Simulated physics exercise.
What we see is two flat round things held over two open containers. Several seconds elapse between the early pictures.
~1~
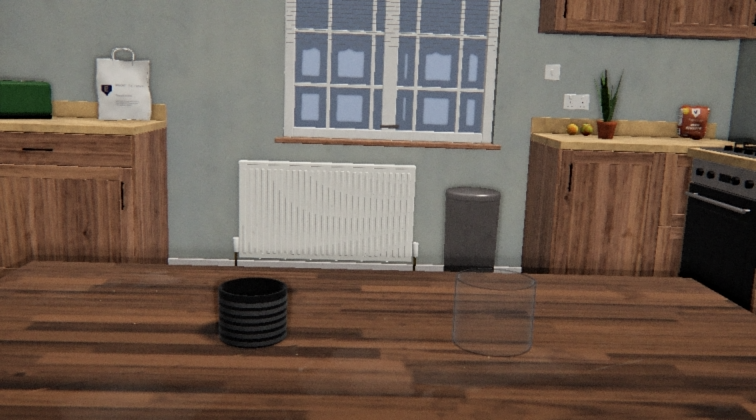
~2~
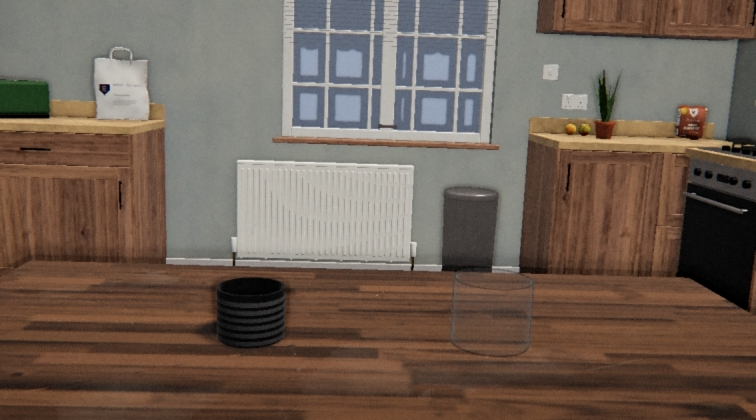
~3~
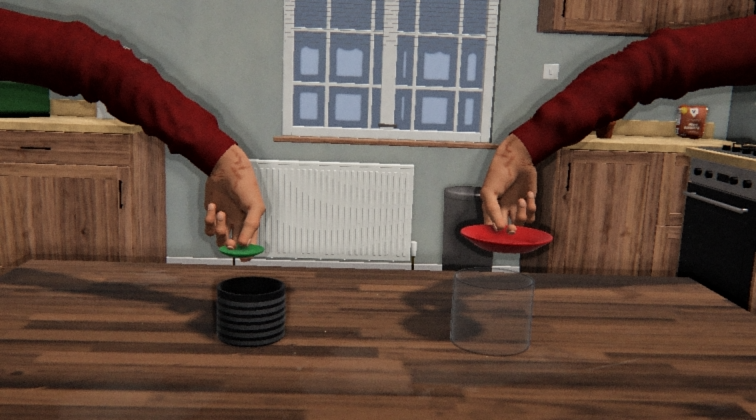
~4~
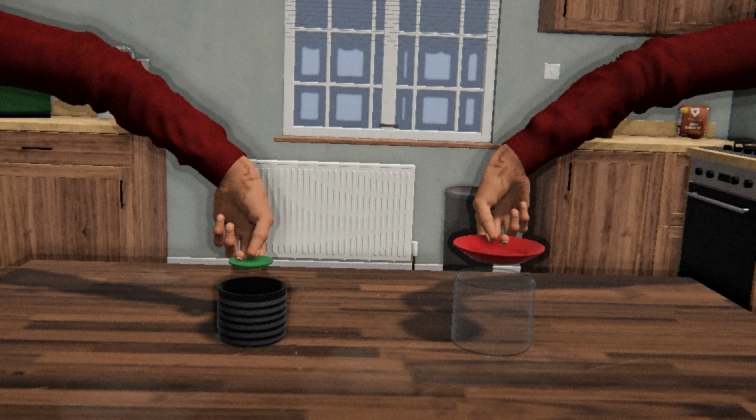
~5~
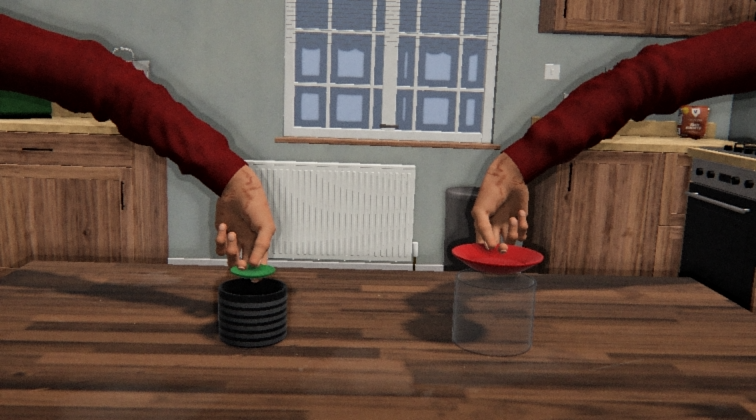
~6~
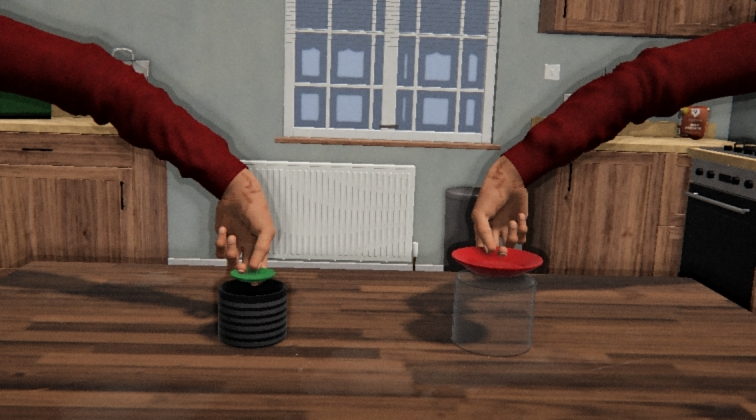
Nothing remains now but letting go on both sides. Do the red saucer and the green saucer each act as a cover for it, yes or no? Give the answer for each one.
Red saucer: Yes; green saucer: No.
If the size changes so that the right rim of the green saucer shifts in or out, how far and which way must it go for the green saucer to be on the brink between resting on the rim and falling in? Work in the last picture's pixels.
Some 8 pixels, rightward.
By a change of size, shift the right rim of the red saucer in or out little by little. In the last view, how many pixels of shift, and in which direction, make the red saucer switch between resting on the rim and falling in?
Move it left about 8 pixels and it flips.
Then, 0.10 s on from there, red saucer moving near (496, 272); green saucer displaced a little near (253, 288).
Then, 0.16 s on from there, red saucer sitting on the rim near (496, 271); green saucer on its way down near (253, 321).
Then, 0.26 s on from there, red saucer sitting on the rim near (496, 271); green saucer at the bottom near (253, 326).
In the end, the red saucer covers the opening, near (496, 271); the green saucer drops inside, near (253, 331).
